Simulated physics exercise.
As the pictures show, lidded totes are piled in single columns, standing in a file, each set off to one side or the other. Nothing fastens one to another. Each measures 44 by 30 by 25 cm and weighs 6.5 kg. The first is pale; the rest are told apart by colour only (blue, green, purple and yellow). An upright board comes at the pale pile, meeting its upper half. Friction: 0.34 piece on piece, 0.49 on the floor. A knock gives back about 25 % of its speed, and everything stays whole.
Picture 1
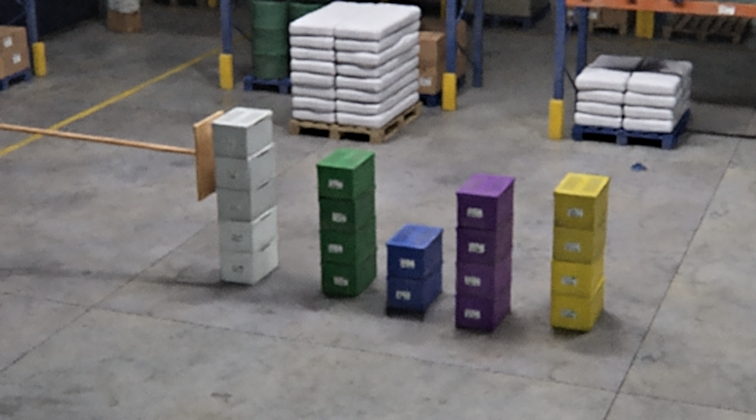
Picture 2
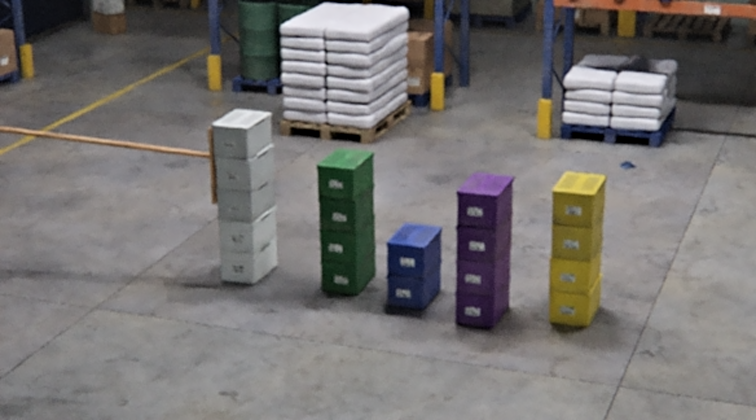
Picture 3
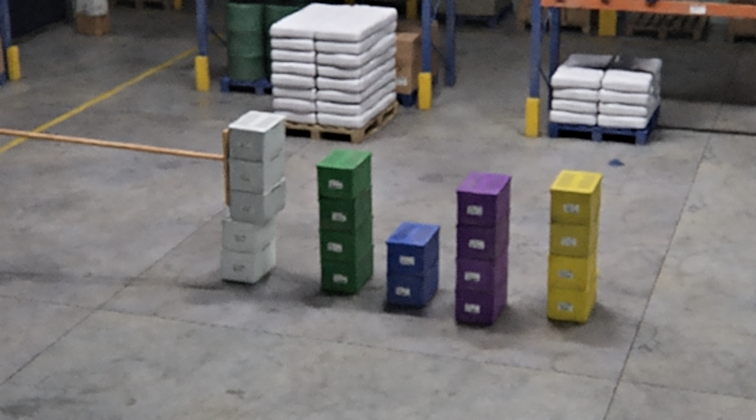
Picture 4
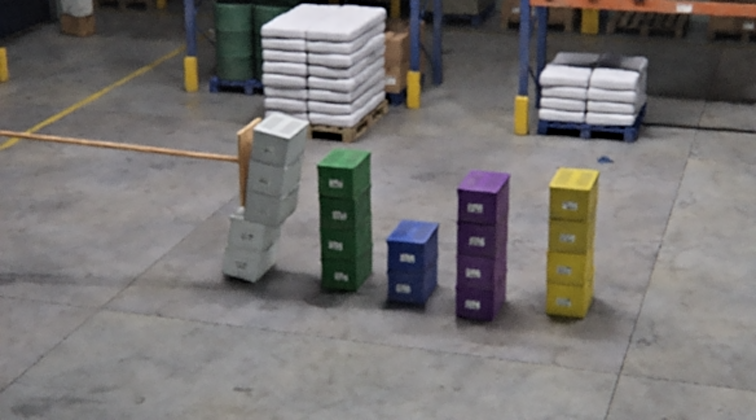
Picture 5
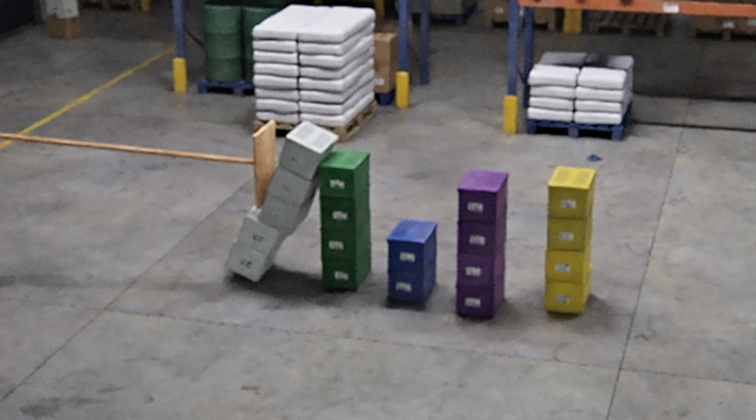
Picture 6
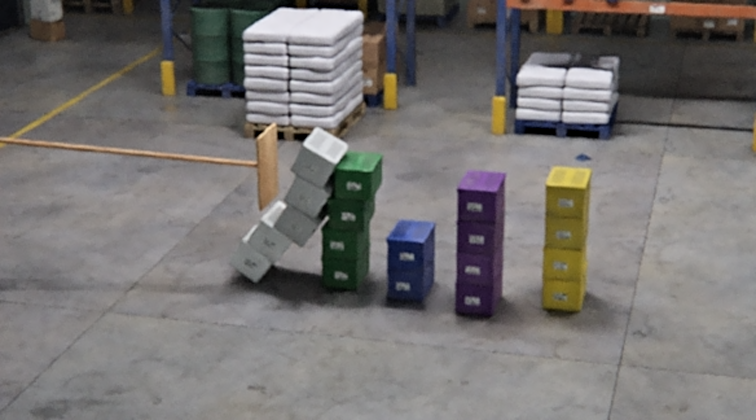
In a warehouse, a board pushes the pale tote stack over against the green one.
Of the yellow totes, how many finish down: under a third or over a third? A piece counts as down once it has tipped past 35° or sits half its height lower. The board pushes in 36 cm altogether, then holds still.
Less than a third of them.
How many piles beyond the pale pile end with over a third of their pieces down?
The count is 2.
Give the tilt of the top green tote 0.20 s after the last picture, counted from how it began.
Some 10°.
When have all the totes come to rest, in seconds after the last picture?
At about 1.5 s.
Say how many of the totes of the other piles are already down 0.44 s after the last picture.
At that moment 0.
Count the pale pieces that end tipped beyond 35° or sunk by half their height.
The count is 5.
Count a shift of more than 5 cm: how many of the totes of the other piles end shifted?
It is 8.
Then, 0.20 s on from the sixth picture, 5 of the pale pile down; none of the 4 yellow totes down (0 of 14 in all colours); top yellow tote unmoved; top green tote tipped 10°.
Then, 0.44 s on from the sixth picture, 5 of the pale pile down; none of the 4 yellow totes down (0 of 14 in all colours); top yellow tote unmoved; top green tote tipped 29°, 12 cm lower.
Then, 0.80 s on from the sixth picture, 5 of the pale pile down; none of the 4 yellow totes down (5 of 14 in all colours); top yellow tote unmoved; top blue tote tipped 35°, 8 cm lower.
Finally, 5 of the pale pile down; none of the 4 yellow totes down (5 of 14 in all colours); top yellow tote unmoved; top green tote on its side. That is 0 per cent. Seen by the last camera, middles, top yellow tote near (568, 193), top green tote near (530, 264).
